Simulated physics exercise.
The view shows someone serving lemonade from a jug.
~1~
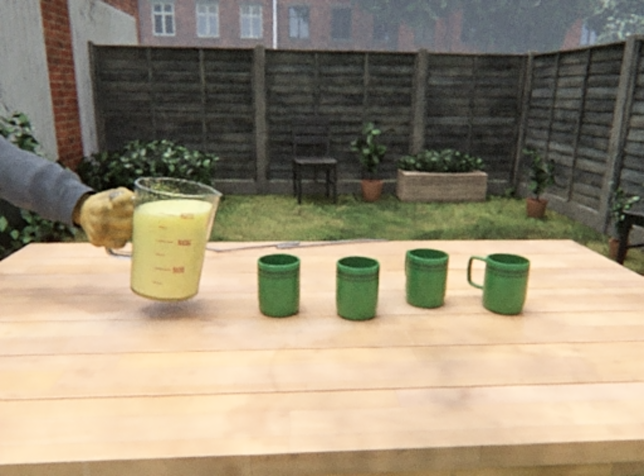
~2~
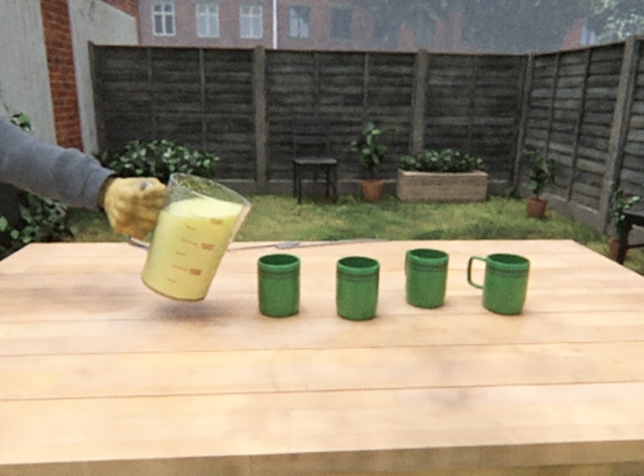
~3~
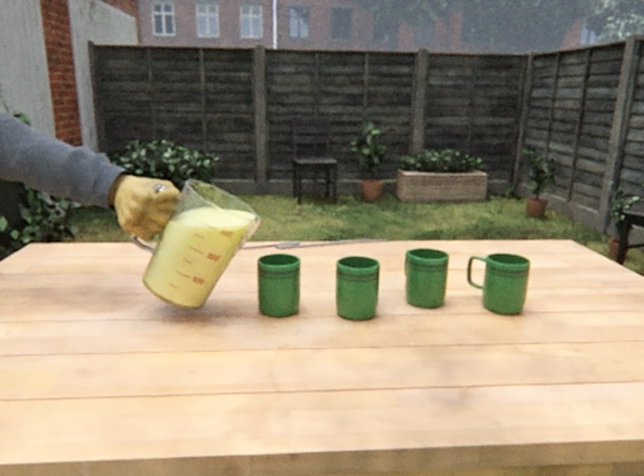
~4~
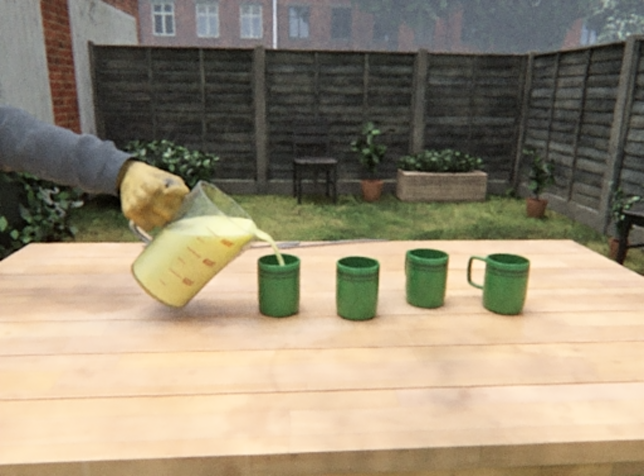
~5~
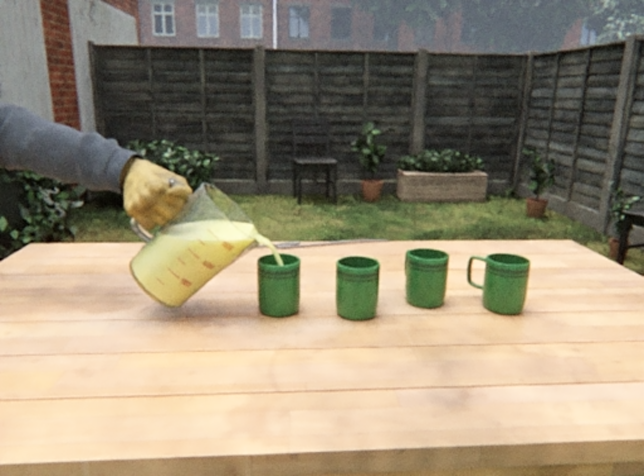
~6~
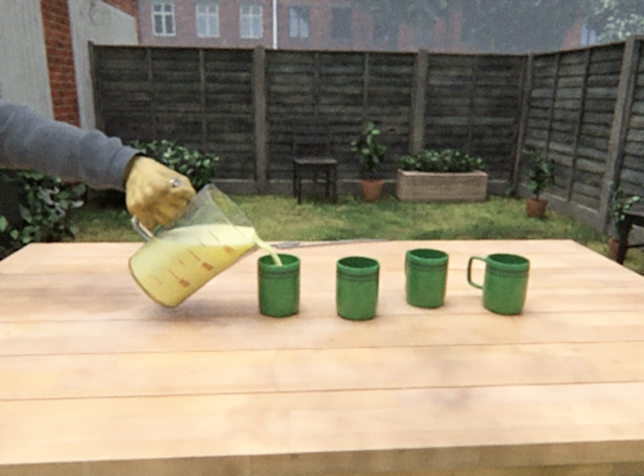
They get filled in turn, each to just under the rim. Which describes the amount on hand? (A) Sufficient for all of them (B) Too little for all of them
A.
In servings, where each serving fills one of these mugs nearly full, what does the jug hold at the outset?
About 5.0.
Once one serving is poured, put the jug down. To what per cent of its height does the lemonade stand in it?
I'd say close to 65 per cent.
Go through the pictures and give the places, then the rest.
The jug is picked up; jug (171, 237) about three quarters full; four mugs, the last at (506, 282), in the first frame.
The jug leans over the first mug; jug (192, 236) tipped 20° with all of its load; the first is empty, in the second frame.
The jug leans over the first mug; jug (198, 244) tipped 30° with all of its load; four mugs, the last at (506, 282), in the third frame.
The lemonade is flowing; jug (195, 245) tipped 40° with nearly all of its load; the first is about a quarter full, in the fourth frame.
The lemonade is flowing; jug (195, 246) tipped 45° with nearly all of its load; four mugs, the last at (506, 282), in the fifth frame.
The lemonade is flowing; jug (195, 247) tipped 50° with nearly all of its load; the first is about two thirds full, in the sixth frame.
Next, the first is about three quarters full.
After that, the first is done and the jug has about three quarters of its load.
Finally, all four are full and about a quarter of the lemonade is over.
